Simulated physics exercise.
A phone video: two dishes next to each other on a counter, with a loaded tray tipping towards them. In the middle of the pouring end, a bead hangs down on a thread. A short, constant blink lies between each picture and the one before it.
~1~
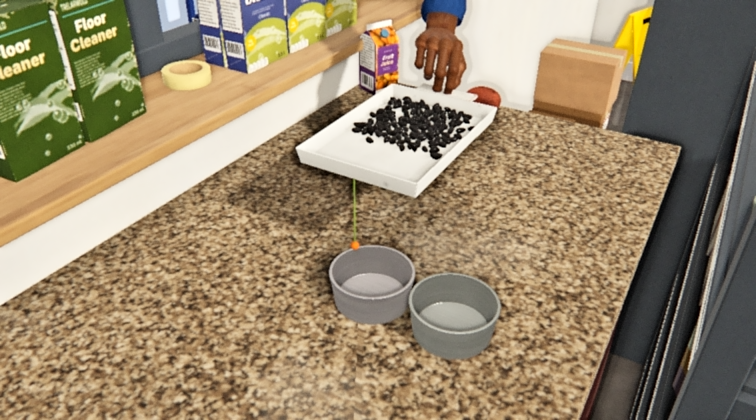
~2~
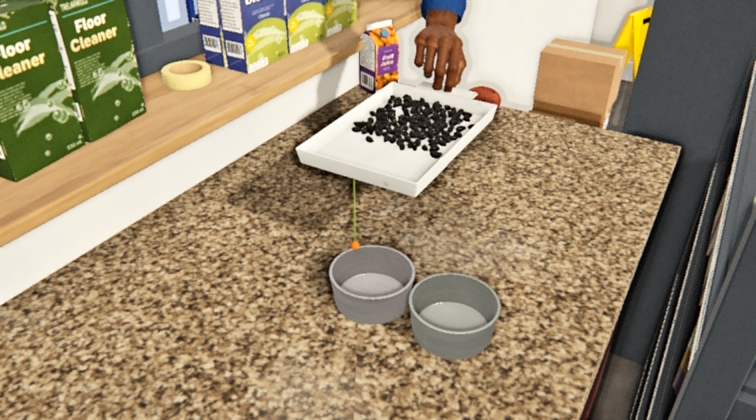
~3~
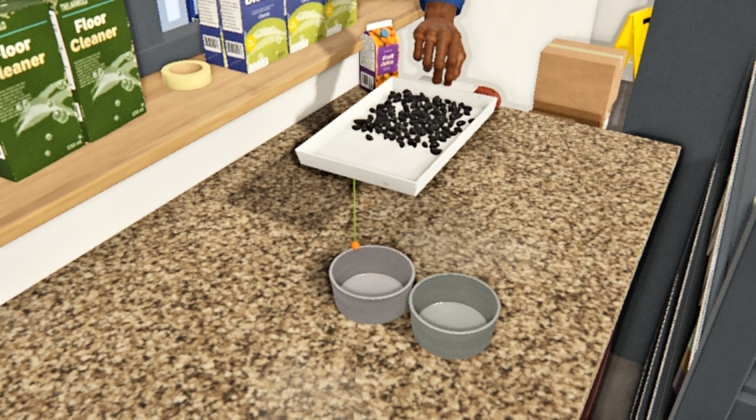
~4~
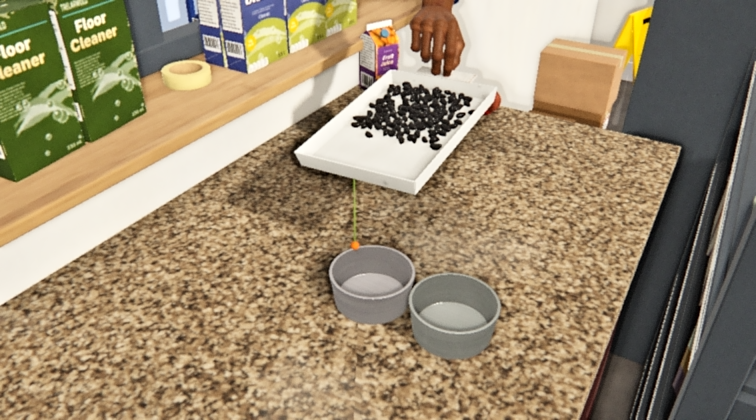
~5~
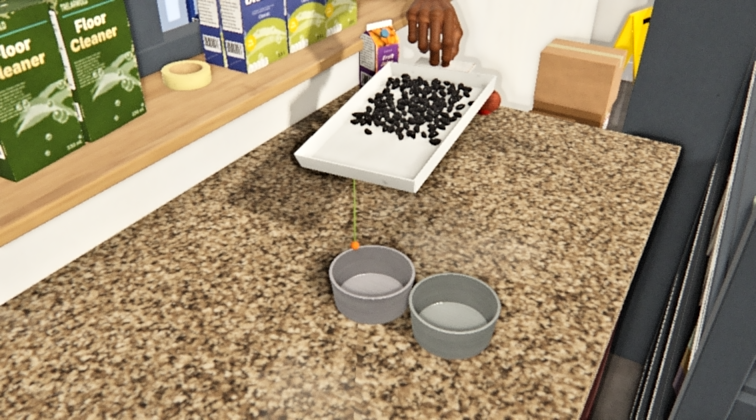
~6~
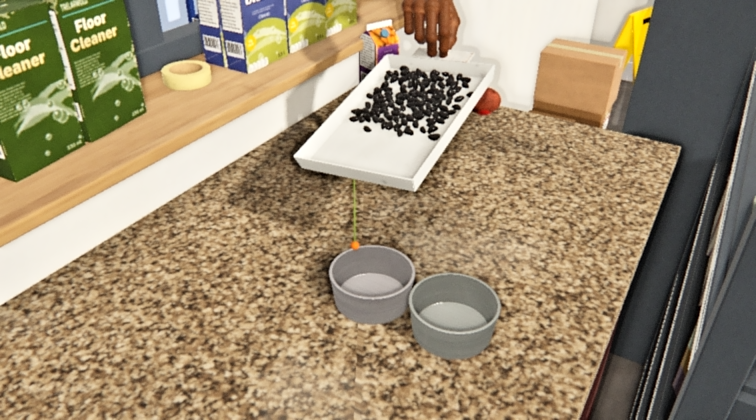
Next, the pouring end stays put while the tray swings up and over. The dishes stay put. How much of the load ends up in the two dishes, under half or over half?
Result: Mostly missed.
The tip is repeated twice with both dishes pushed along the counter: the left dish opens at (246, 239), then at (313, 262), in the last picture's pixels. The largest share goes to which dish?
Try 1: The dish to the right; try 2: The dish to the left.
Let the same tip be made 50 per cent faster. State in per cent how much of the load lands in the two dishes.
Result: About 0 per cent.
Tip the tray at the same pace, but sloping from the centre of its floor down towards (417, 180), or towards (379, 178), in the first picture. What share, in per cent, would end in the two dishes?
That comes to 70 per cent the first time and 50 per cent the second.
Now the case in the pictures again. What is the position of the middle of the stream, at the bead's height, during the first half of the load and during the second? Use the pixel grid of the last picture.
It goes through near (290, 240) first, then near (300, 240).
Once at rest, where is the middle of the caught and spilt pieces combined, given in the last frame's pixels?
Near pixel (293, 280).
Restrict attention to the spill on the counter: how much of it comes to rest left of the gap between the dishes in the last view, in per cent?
Around 100 per cent, give or take.
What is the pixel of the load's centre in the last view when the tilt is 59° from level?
Somewhere about pixel (344, 128).
Shortly afterwards, tray tipped steeply; the whole lot on the tray.
Next, tray tipped right over; all but a few on the tray; only a few outside both; only a few in the air.
Some moments later, tray tipped past a quarter turn; only a few in the left dish; all but a few outside both.
In the end, tray tipped past a quarter turn; none at all in the right dish; only a few in the left dish; all but a few outside both.
